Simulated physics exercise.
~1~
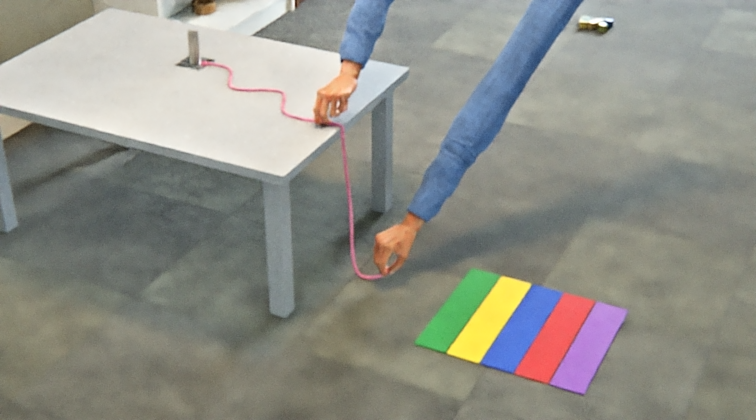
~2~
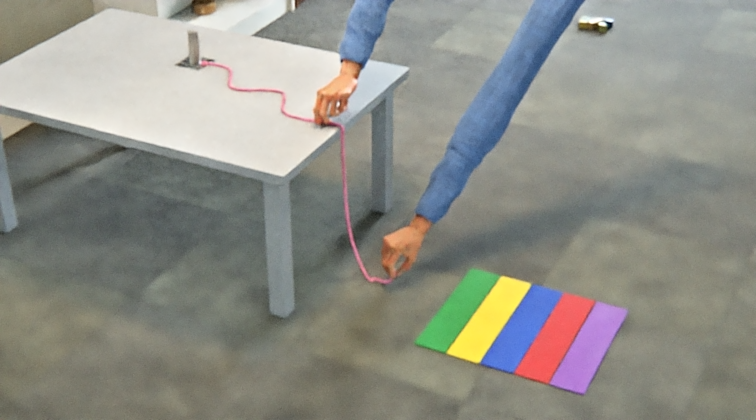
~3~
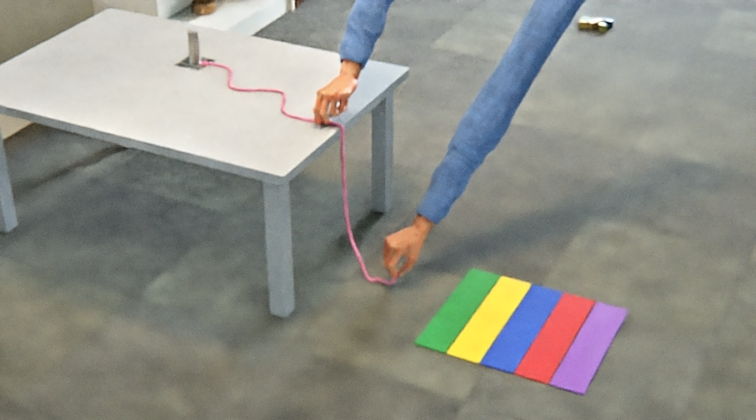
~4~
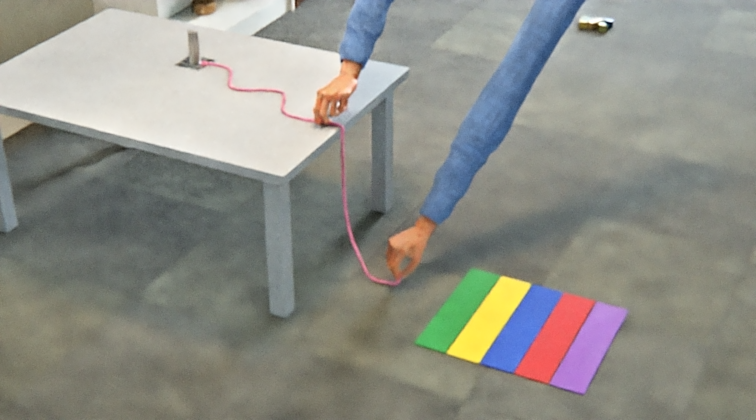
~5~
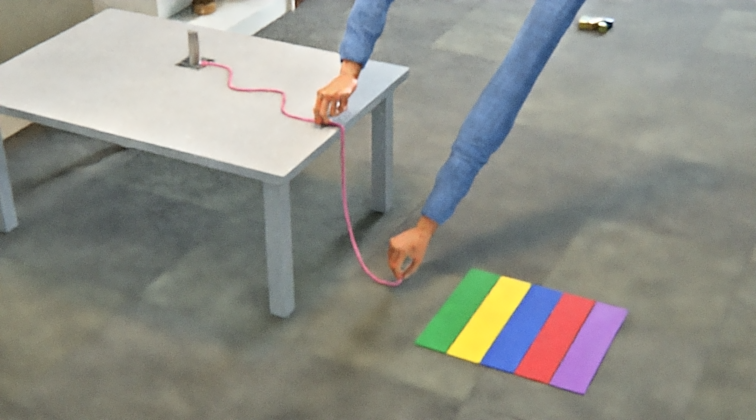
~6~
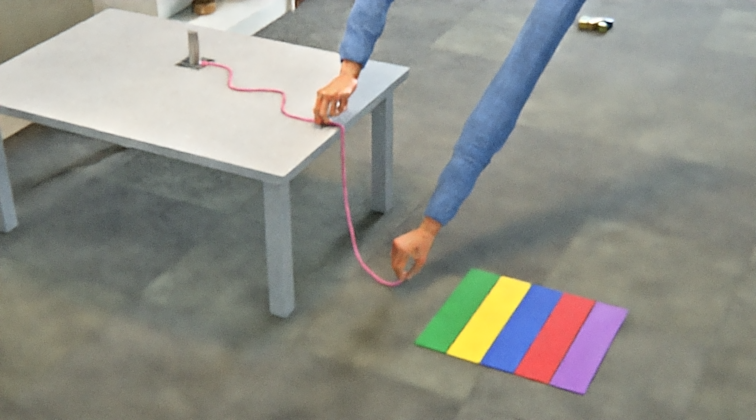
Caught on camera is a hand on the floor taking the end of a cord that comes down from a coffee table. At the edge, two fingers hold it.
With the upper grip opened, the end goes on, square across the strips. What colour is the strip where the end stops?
It is blue.
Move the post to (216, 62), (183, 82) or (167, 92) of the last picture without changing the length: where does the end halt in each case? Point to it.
First close to (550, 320), next close to (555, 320), last close to (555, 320).
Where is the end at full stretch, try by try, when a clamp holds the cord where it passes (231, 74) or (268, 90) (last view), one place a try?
Pixel positions per try: (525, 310); (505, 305).
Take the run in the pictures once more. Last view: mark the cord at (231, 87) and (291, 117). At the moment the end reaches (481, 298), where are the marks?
The two spots arrive at (257, 83) and (342, 115).
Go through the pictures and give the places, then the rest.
End (387, 272); green (440, 333); yellow (473, 343); blue (506, 353); red (540, 363); purple (575, 373), in the first frame.
End (395, 275); cord through (229, 69) (253, 90) (283, 110) (341, 129) (345, 194) (358, 256), in the second frame.
End (397, 275), in the third frame.
End (400, 276); cord through (229, 69) (253, 90) (283, 110) (341, 129) (344, 193) (359, 256), in the fourth frame.
End (402, 276), in the fifth frame.
End (405, 277); cord through (229, 69) (253, 90) (283, 110) (341, 129) (345, 194) (358, 257), in the sixth frame.
Soon after, end near (481, 298); over yellow.
Then, end near (512, 307); over blue.
At full stretch, end near (530, 312); over blue. It halts on the blue strip.
